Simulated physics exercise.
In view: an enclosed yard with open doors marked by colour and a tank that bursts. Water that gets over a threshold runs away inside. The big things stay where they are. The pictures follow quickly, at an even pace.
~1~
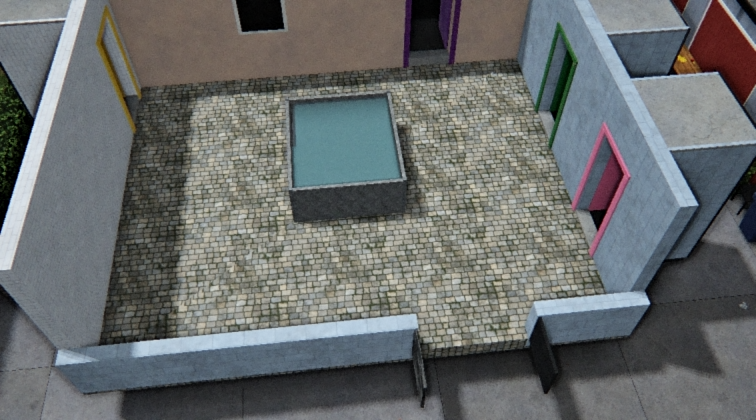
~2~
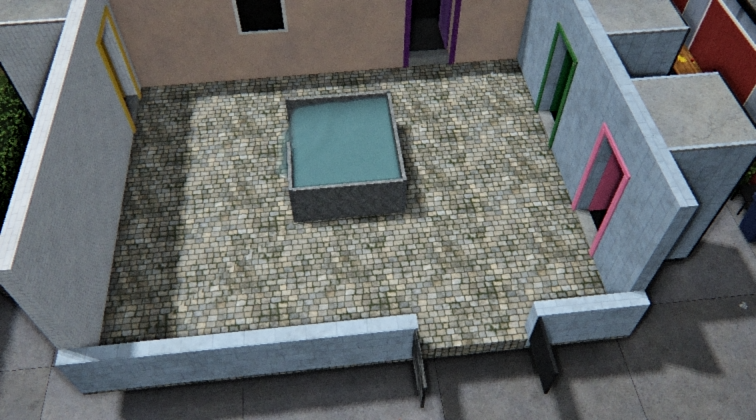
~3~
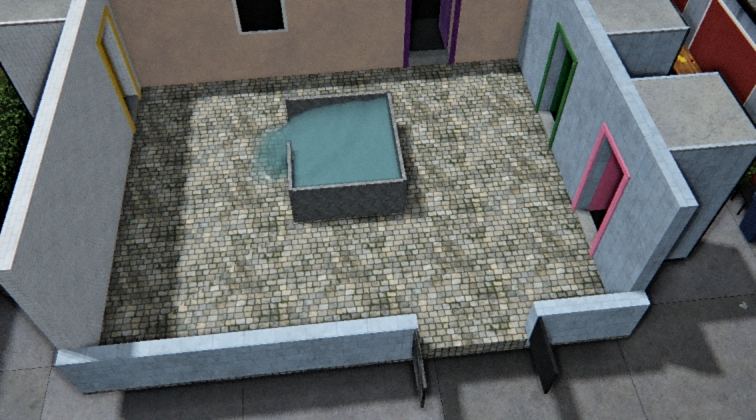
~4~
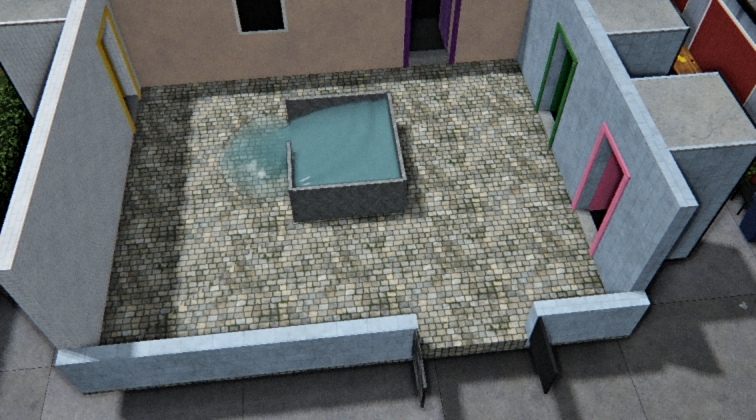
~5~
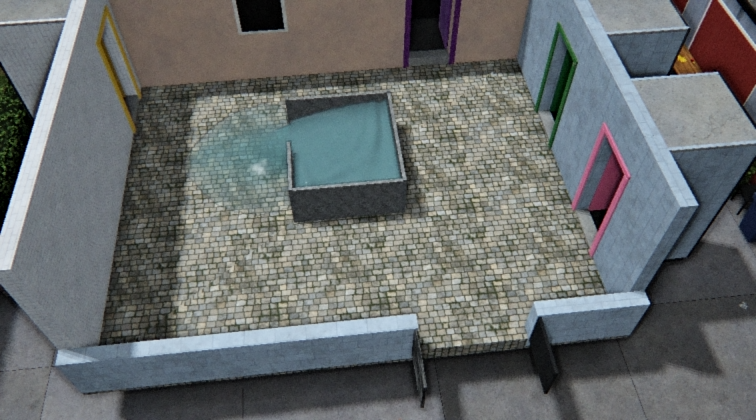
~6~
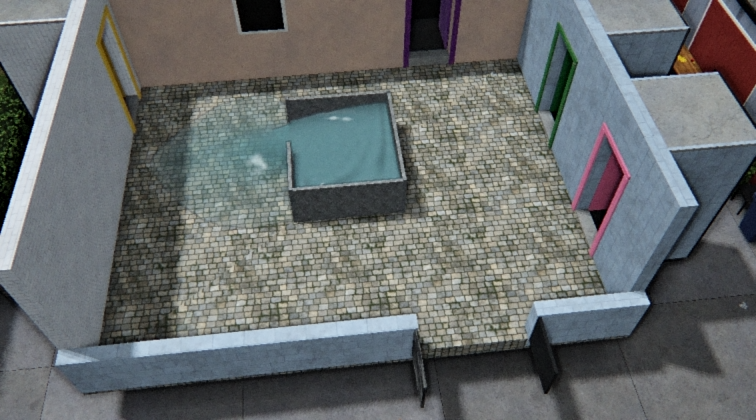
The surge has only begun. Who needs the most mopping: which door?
The yellow doorway takes the most.
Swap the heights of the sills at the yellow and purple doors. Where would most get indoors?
The yellow-painted one.
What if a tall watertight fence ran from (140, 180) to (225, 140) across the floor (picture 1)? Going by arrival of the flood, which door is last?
I say the door marked green.
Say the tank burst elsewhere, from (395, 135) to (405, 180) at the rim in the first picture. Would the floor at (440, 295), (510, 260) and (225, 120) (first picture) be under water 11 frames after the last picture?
One after the other: Dry, wet, clear.
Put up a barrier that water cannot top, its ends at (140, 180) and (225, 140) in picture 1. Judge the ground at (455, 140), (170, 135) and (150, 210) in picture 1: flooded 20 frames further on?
One after the other: Free of water, wet, under water.
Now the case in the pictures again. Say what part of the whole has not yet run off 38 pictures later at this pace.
Near 94 in a hundred.
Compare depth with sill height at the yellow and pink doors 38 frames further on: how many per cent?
In turn 130 and 0 per cent.
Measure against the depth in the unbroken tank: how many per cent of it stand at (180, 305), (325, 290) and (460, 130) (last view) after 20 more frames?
In turn 6, 0 and 0 in a hundred.
A moment on, water covers 25 % of the floor; pink door not reached, green door not reached, yellow door a trickle in, purple door not reached.
Next, water covers 25 % of the floor; pink door not reached, green door not reached, yellow door some in, purple door not reached.
Then, water covers 35 % of the floor; pink door not reached, green door not reached, yellow door a lot in, purple door not reached.
Later, water covers 65 % of the floor; pink door not reached, green door not reached, yellow door a lot in, purple door wet at the sill, nothing in.
In the end, water covers 95 % of the floor; pink door a trickle in, green door wet at the sill, nothing in, yellow door a lot in, purple door wet at the sill, nothing in; the yellow door has let in the most.
